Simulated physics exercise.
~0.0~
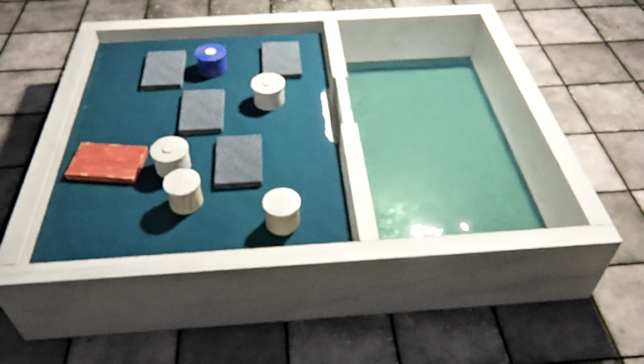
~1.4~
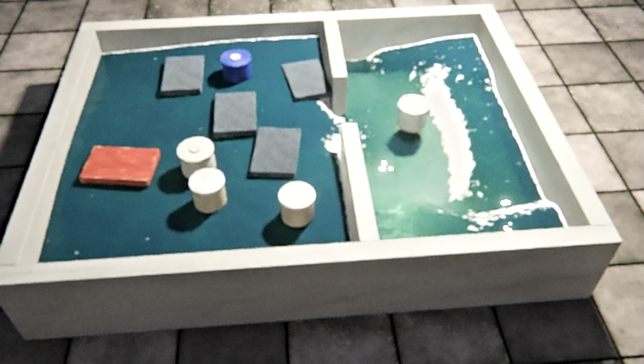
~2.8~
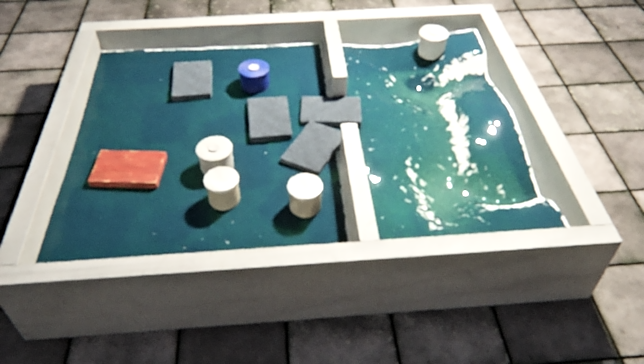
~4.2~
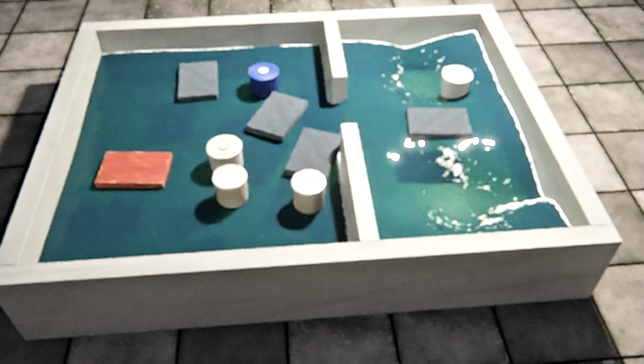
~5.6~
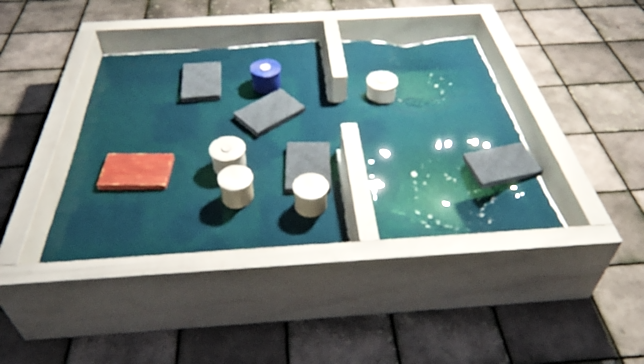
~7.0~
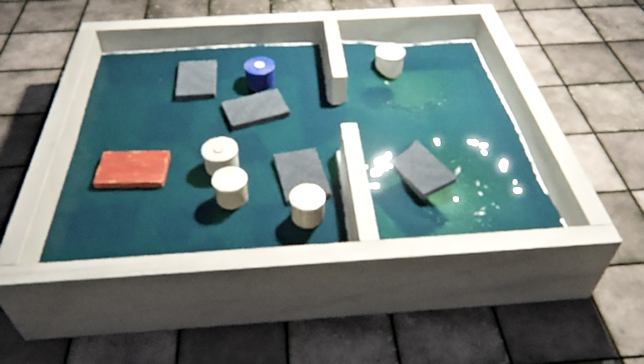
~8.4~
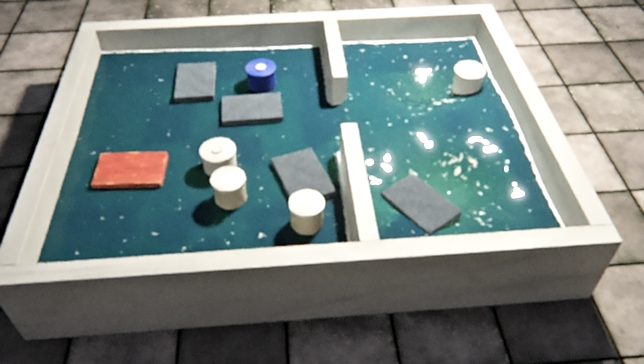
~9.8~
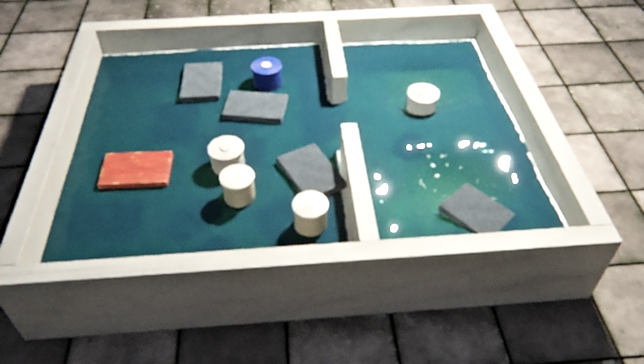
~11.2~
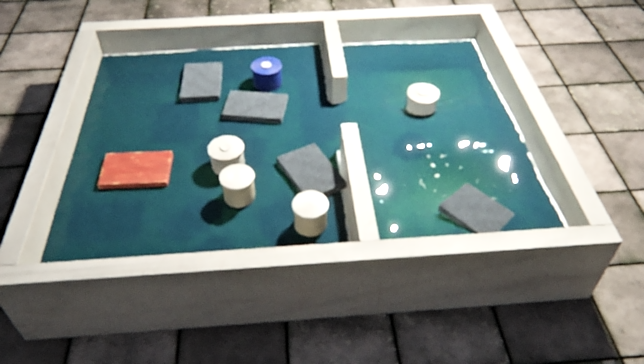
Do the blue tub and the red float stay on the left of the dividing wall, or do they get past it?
Both stay on the left of the dividing wall. The blue tub and the red float shift only a little and are still floating there at the end.
A white tub, then a gray slab, drifts right through the divider's gap, both ending afloat.
